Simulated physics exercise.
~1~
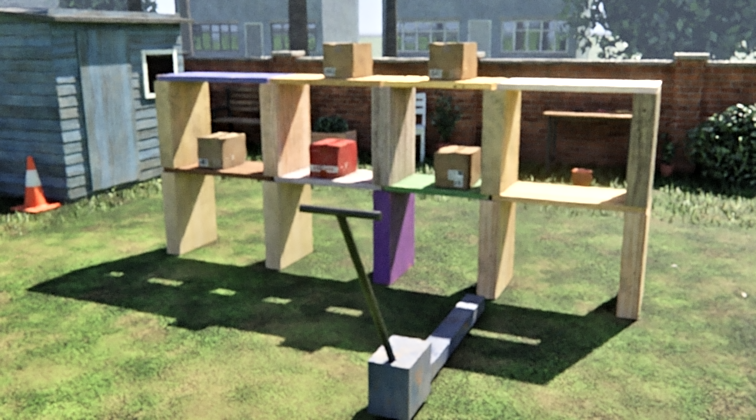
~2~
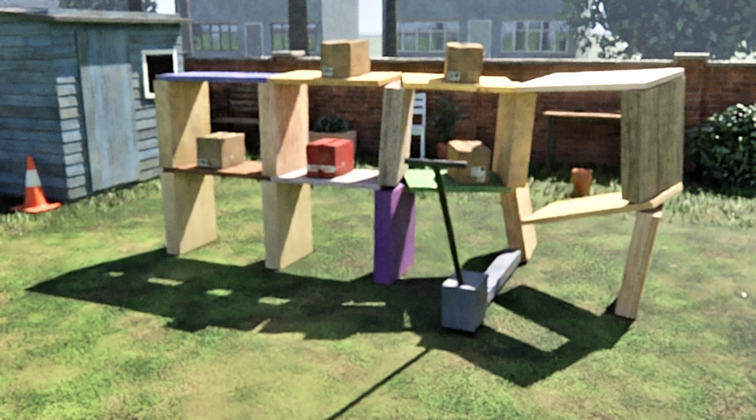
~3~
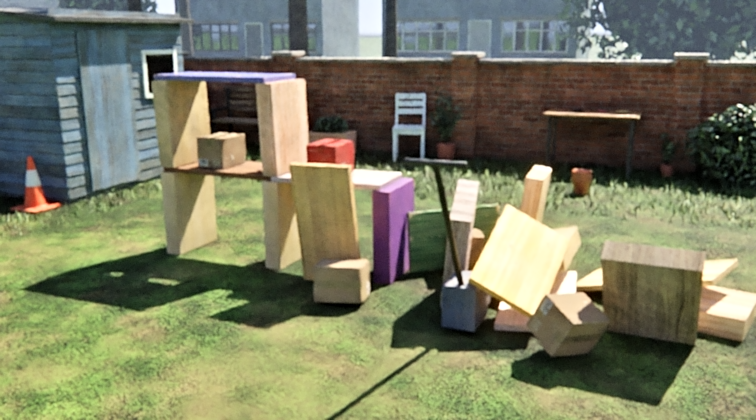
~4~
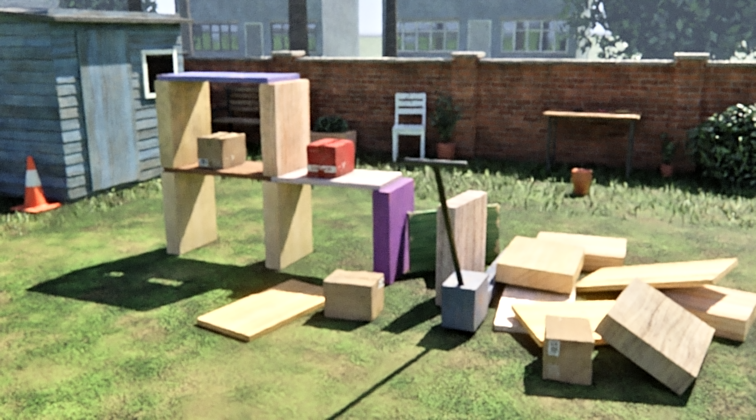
At first, a two-tier rack of loose boards and timber slabs stands on a sunny lawn, holding cardboard boxes and a red carton, while a grey jack with a long handle sits low in front. The jack pushes in to the right beneath the rack, knocking an upright askew so that the right-hand bays lean and the green board tilts. Then the right side collapses, spilling boards, slabs and boxes onto the grass. A slab beside the red carton topples flat toward the left. Finally, the green board rests on its side, while the purple upright, red carton and blue-topped left bay remain standing.
